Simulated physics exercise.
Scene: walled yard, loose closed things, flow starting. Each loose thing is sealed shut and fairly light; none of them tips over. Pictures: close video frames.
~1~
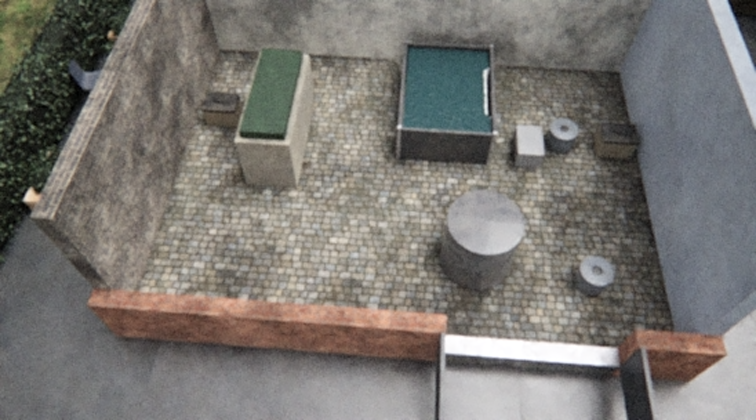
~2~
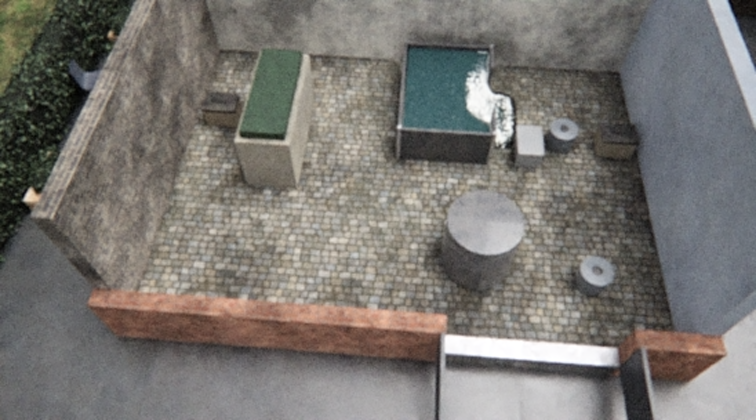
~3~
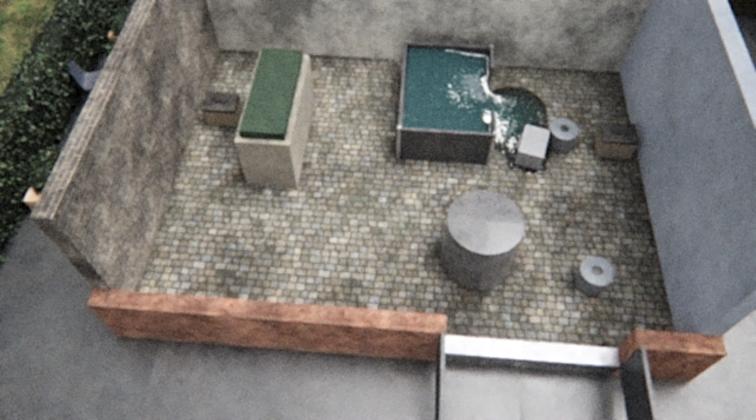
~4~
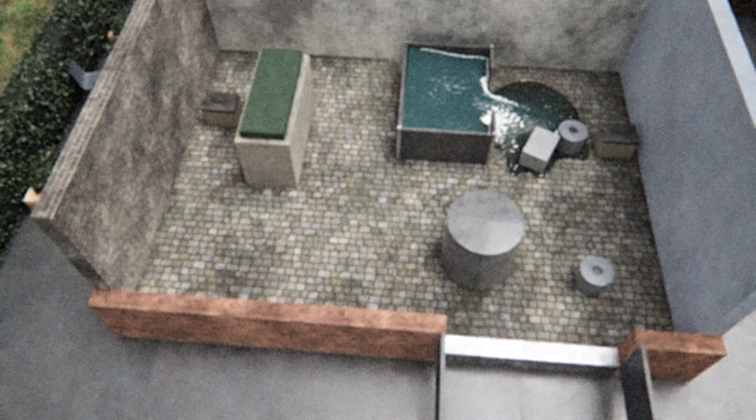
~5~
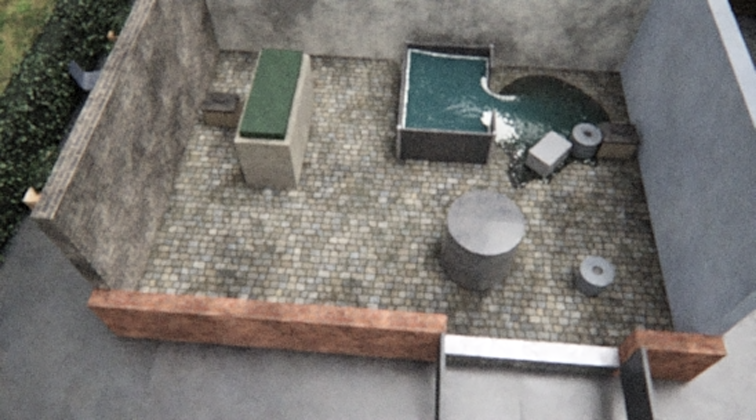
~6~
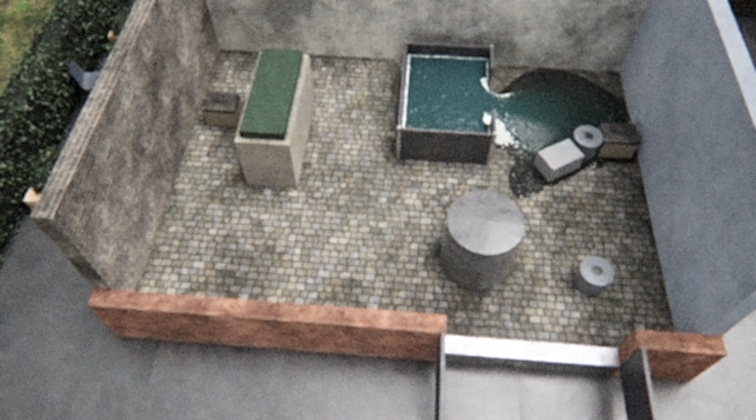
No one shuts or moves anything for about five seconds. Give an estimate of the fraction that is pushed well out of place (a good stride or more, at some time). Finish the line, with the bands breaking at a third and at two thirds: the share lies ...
The share lies at two thirds or above.
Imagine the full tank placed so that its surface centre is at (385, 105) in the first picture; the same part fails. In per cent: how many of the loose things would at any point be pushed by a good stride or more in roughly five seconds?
Around 80 in a hundred.
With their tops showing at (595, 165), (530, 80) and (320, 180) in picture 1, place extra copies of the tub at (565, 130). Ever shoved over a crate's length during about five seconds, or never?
Shoved clear, shoved clear, stays put.
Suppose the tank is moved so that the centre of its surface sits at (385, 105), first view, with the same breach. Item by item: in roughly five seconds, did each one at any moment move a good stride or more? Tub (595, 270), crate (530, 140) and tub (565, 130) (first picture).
Well, in order they come out as moved that far, moved that far and moved that far.
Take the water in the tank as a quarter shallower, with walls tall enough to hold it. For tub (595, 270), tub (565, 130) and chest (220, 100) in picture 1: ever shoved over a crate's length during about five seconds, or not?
Well, in sequence: Carried that far, carried that far, not carried that far.
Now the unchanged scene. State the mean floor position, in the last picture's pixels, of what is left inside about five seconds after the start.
The mean position lies close to (408, 244).
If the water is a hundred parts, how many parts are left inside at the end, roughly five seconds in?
I make it 94 per cent.
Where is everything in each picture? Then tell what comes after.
The first frame shows a crate at (530, 140) rests on the ground; a tub at (564, 129), on the bottom; 0 of 5 have shifted.
The second frame shows a crate at (530, 140), on the bottom; a tub at (564, 129), on the bottom; 0 of 5 have shifted.
The third frame shows a crate at (534, 141), on the bottom, close to its start; a tub at (564, 129) rests on the ground; 1 of 5 have shifted.
The fourth frame shows a crate at (542, 143) rests on the ground, close to its start; a tub at (573, 131), on the bottom, close to its start; 2 of 5 have shifted.
The fifth frame shows a crate at (551, 148), on the bottom, a stride from its start; a tub at (588, 134), on the bottom, a stride from its start; 2 of 5 have shifted.
The sixth frame shows a crate at (561, 154) rests on the ground, a stride from its start; a tub at (589, 136), on the bottom, a stride from its start; 2 of 5 have shifted.
A moment on, 2 of 5 are well off their spots; 1 afloat.
Next, 3 of 5 are well off their spots; 2 afloat.
Later, 4 of 5 are well off their spots; 2 afloat.
In the end, 4 of 5 are well off their spots, and 4 have been at some point; 1 afloat.
